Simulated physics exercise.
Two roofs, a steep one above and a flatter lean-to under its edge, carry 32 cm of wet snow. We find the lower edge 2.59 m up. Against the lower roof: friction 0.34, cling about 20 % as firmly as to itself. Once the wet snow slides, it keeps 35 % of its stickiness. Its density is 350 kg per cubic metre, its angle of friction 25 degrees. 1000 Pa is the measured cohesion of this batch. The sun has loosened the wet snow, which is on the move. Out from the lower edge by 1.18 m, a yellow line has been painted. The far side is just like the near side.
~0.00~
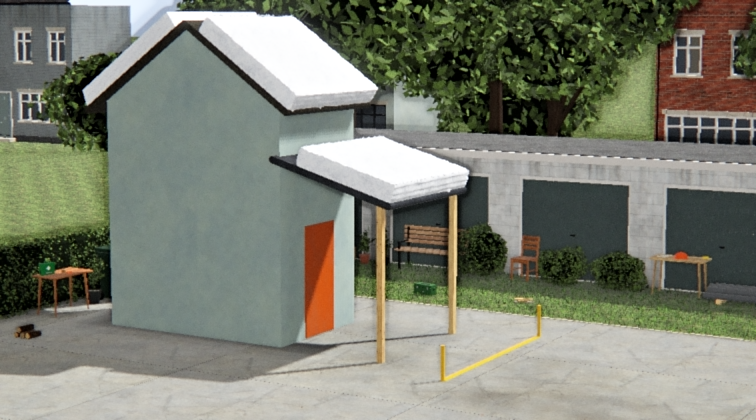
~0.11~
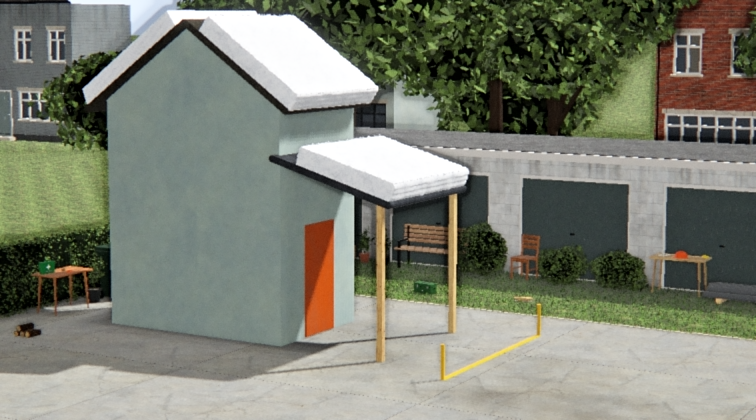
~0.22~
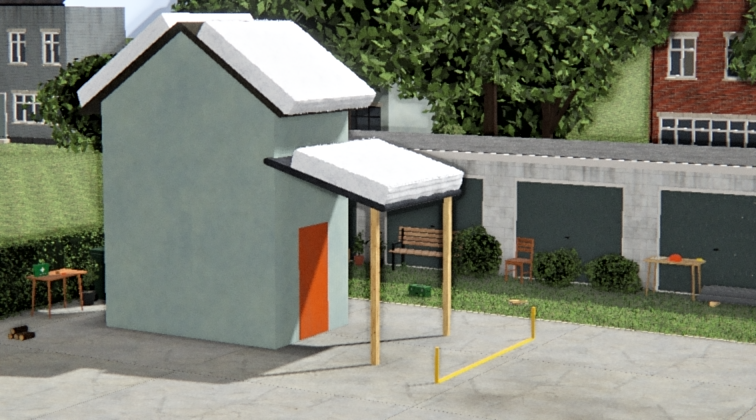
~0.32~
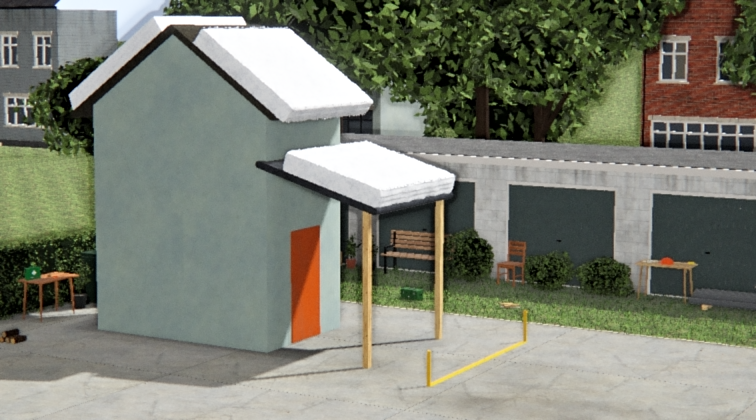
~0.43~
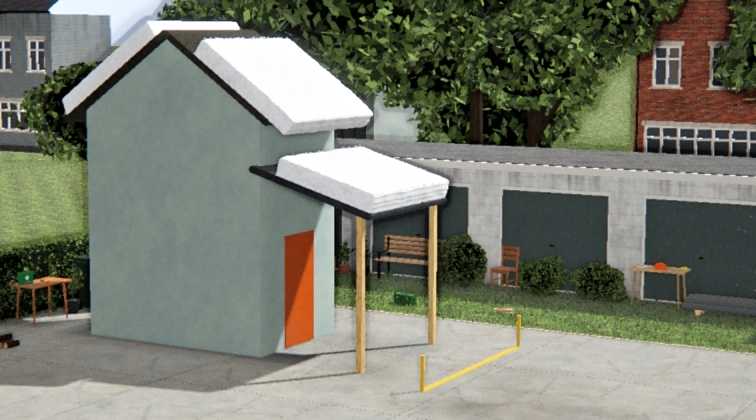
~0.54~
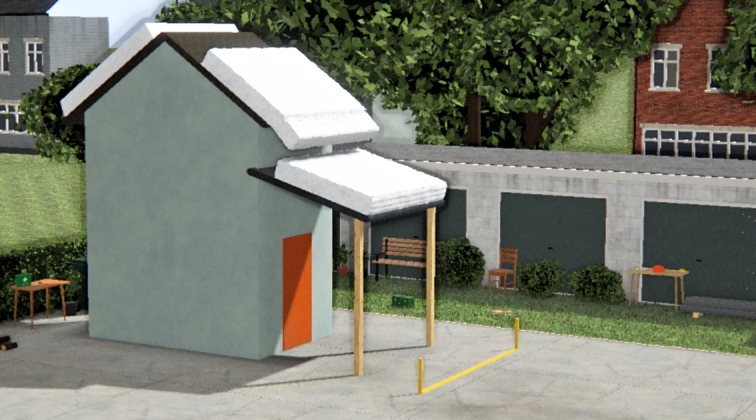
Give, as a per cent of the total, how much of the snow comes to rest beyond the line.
I would say about 36 per cent.
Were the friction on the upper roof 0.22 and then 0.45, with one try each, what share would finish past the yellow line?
Roughly 30 per cent first, roughly 5 per cent second.
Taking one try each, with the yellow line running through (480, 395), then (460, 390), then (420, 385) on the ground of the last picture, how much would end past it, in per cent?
In order, some 16, 25 and 45 percent would end past it.
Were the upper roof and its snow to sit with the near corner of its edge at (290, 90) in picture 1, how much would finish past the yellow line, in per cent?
50 %.
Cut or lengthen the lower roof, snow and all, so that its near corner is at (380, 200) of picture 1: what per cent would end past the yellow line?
I'd put it at around 40 percent.
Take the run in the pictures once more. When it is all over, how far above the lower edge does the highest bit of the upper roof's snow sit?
0.7 m, give or take.
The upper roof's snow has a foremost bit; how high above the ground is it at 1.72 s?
Roughly 1.4 m.
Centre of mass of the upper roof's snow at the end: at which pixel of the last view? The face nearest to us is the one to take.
It comes out near (415, 325), give or take.
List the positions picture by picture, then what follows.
The first picture shows front end of the wet snow at (290, 90).
The second picture shows front end of the wet snow at (291, 90), its middle shifted 2.3 cm, 1 % of it past the upper edge, in one piece.
The third picture shows front end of the wet snow at (289, 113), its middle shifted 9.4 cm, 4 % of it past the upper edge, in one piece.
The fourth picture shows front end of the wet snow at (286, 108), its middle shifted 22 cm, 10 % of it past the upper edge, in one piece.
The fifth picture shows front end of the wet snow at (286, 121), its middle shifted 39 cm, 18 % of it past the upper edge, in one piece.
The sixth picture shows front end of the wet snow at (293, 133), its middle shifted 62 cm, 28 % of it past the upper edge, cracking.
By 1.08 s, none is below the lower edge and 0 % is past the line.
By 1.72 s, 23 % is below the lower edge and 3 % is past the line.
By 2.36 s, 58 % is below the lower edge and 30 % is past the line.
By 3.00 s, 70 % is below the lower edge and 36 % is past the line.
By 3.70 s, at the end, 70 % is below the lower edge and 36 % is past the line.
